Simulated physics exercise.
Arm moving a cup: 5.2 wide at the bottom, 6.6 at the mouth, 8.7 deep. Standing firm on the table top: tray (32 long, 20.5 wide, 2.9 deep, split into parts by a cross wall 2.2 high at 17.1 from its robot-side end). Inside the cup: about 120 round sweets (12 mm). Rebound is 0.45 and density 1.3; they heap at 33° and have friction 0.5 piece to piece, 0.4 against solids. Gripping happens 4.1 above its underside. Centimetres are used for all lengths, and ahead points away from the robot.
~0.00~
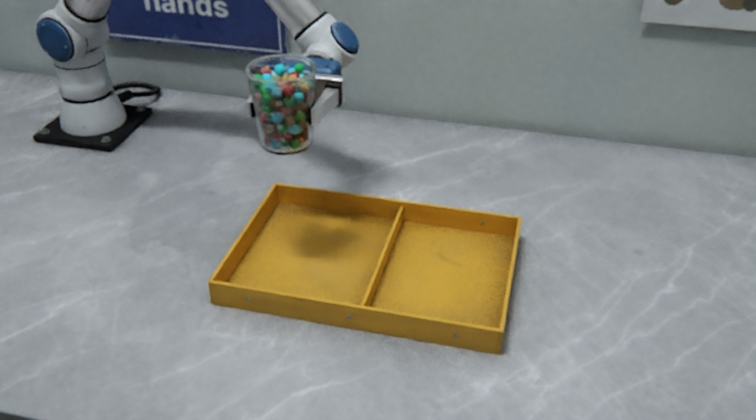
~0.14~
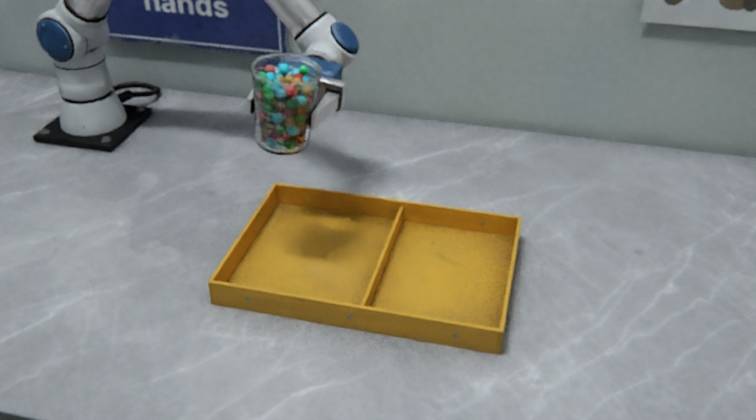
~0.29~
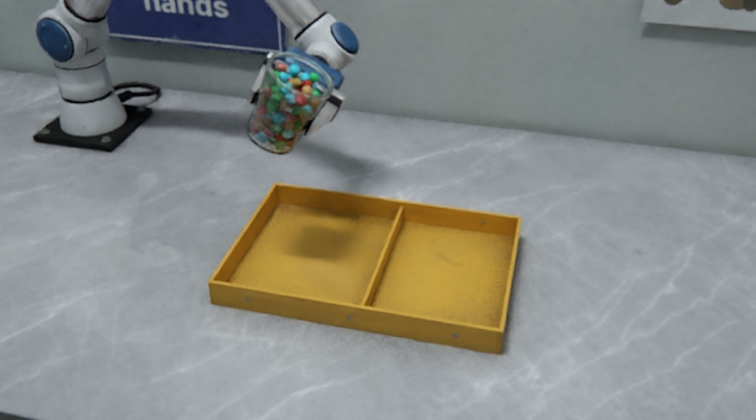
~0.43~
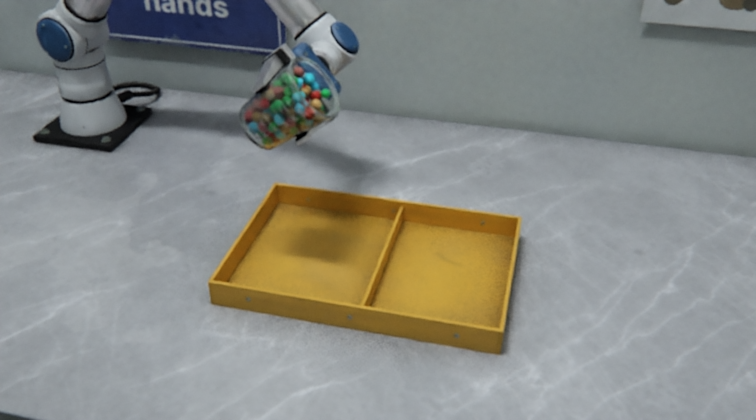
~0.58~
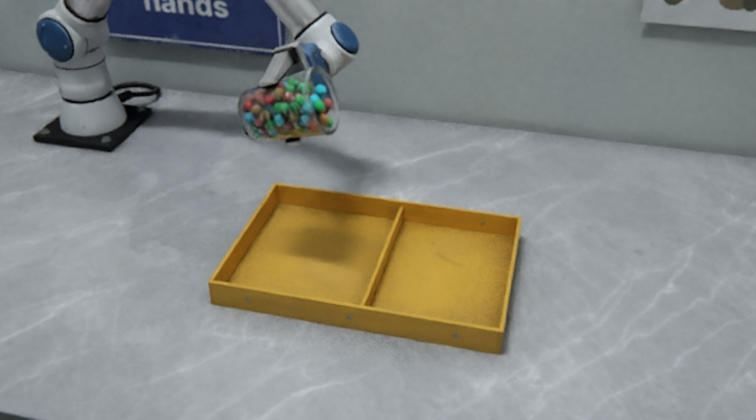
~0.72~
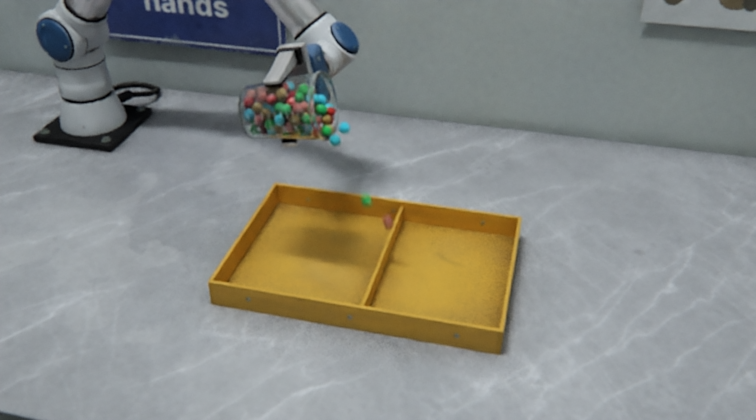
On a grey marbled table top, a white robot arm held a clear cup of colourful round sweets near a yellow divided tray, then tilted it rightward onto its side, and a few sweets tumbled out.
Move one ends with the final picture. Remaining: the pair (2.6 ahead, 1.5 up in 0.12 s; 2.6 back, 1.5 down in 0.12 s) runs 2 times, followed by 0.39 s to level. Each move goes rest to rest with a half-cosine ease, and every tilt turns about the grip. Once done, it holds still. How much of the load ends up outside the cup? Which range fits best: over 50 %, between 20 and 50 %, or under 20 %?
The range that fits is over 50 %.
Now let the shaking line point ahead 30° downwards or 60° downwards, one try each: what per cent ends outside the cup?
You'd get some 35 per cent with the first setting and some 15 per cent with the second.
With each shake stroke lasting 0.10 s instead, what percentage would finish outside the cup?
That gives about 70 percent.
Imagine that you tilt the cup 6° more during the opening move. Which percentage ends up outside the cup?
75 %.
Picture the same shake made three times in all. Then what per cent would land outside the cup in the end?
It would come to about 70 %.
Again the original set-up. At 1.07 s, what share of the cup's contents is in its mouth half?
Roughly 50 %.
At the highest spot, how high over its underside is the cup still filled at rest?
I'd say near 5.5 cm from the bottom.
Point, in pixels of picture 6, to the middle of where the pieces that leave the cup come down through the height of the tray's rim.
They come down centred close to (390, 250).
After 1.07 s, tilted 78° forward, highest piece 23 above the table; 70 in the cup, 23 in the far-side part, 15 in the robot-side part, 7 in flight or on a rim.
After 1.42 s, tilted 32° forward, highest piece 23 above the table; 48 in the cup, 38 in the far-side part, 28 in the robot-side part, 1 in flight or on a rim.
After 1.79 s, level, highest piece 21 above the table; 48 in the cup, 39 in the far-side part, 28 in the robot-side part.
After 2.84 s, level, highest piece 21 above the table; 48 in the cup, 39 in the far-side part, 28 in the robot-side part.
In the end, 48 in the cup, 39 in the far-side part, 28 in the robot-side part. That is 58 % outside the cup.
